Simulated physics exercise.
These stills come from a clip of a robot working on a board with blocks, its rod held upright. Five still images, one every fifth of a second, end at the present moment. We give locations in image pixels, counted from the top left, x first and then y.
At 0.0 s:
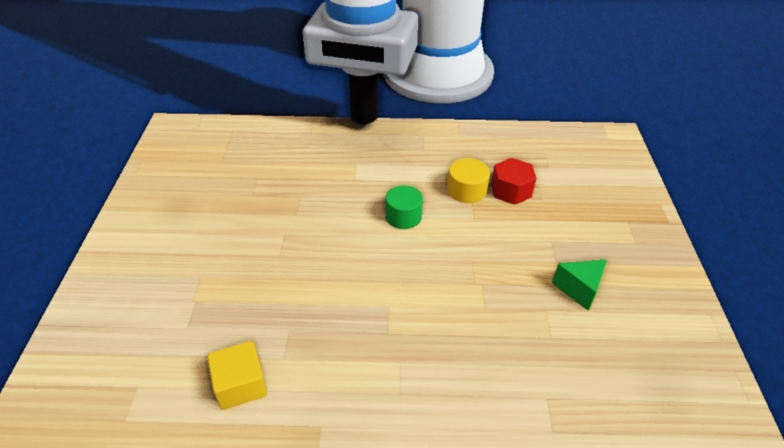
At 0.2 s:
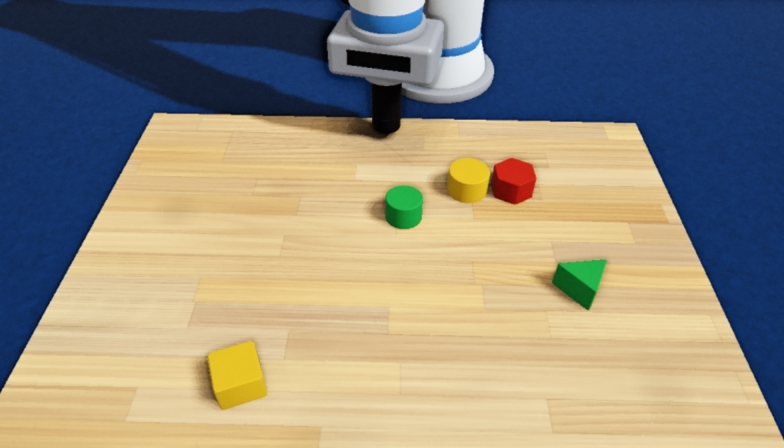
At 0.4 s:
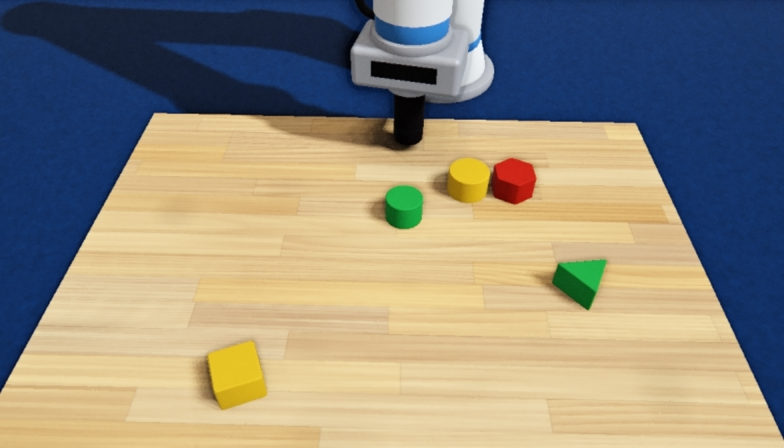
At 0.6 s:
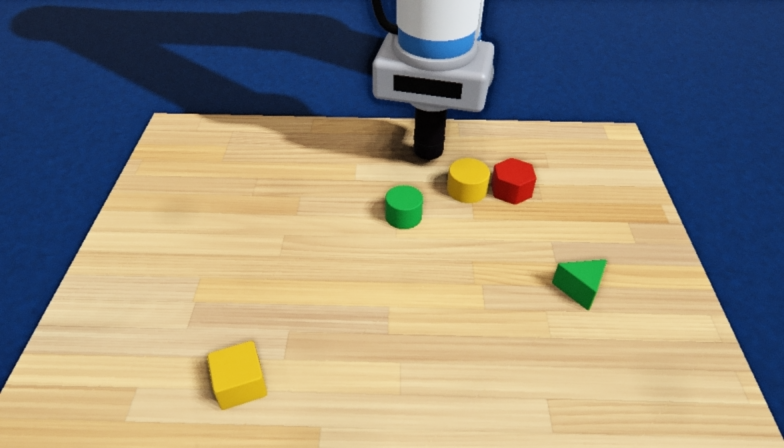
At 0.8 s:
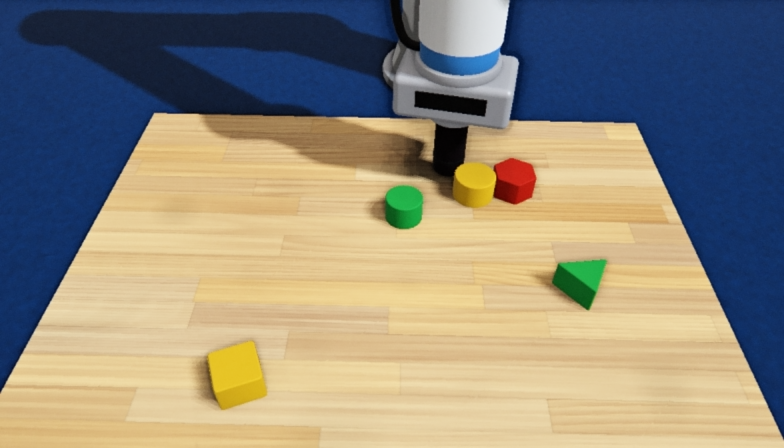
The video shows a robot arm moving its black rod diagonally down and right over a wooden board with five colored blocks, then nudging the yellow cylinder slightly beside the red hexagonal block while the other blocks stay still.
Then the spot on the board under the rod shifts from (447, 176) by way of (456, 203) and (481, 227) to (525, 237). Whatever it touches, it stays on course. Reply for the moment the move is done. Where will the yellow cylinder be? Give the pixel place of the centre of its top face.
The centre of its top face lies at (559, 203).
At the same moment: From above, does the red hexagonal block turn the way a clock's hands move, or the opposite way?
Seen from overhead, it turns anticlockwise.
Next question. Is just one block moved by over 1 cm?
Yes, I think so.
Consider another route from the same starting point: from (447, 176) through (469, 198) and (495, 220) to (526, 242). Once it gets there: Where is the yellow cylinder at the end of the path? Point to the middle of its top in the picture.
I'd expect the centre of its top face to be at (571, 233).
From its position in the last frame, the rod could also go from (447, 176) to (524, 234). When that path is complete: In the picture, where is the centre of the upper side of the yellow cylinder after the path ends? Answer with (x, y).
My estimate: (559, 237).
What follows on the original path. One third of the way, rod at (457, 194); yellow cylinder at (495, 193); red hexagonal block at (521, 172), turned 20° anticlockwise.
Two thirds of the way, rod at (483, 218); yellow cylinder at (523, 204); red hexagonal block at (521, 172), turned 20° anticlockwise.
At the end, rod at (527, 228); green cylinder still; yellow cylinder at (559, 203); red hexagonal block at (521, 172), turned 20° anticlockwise.
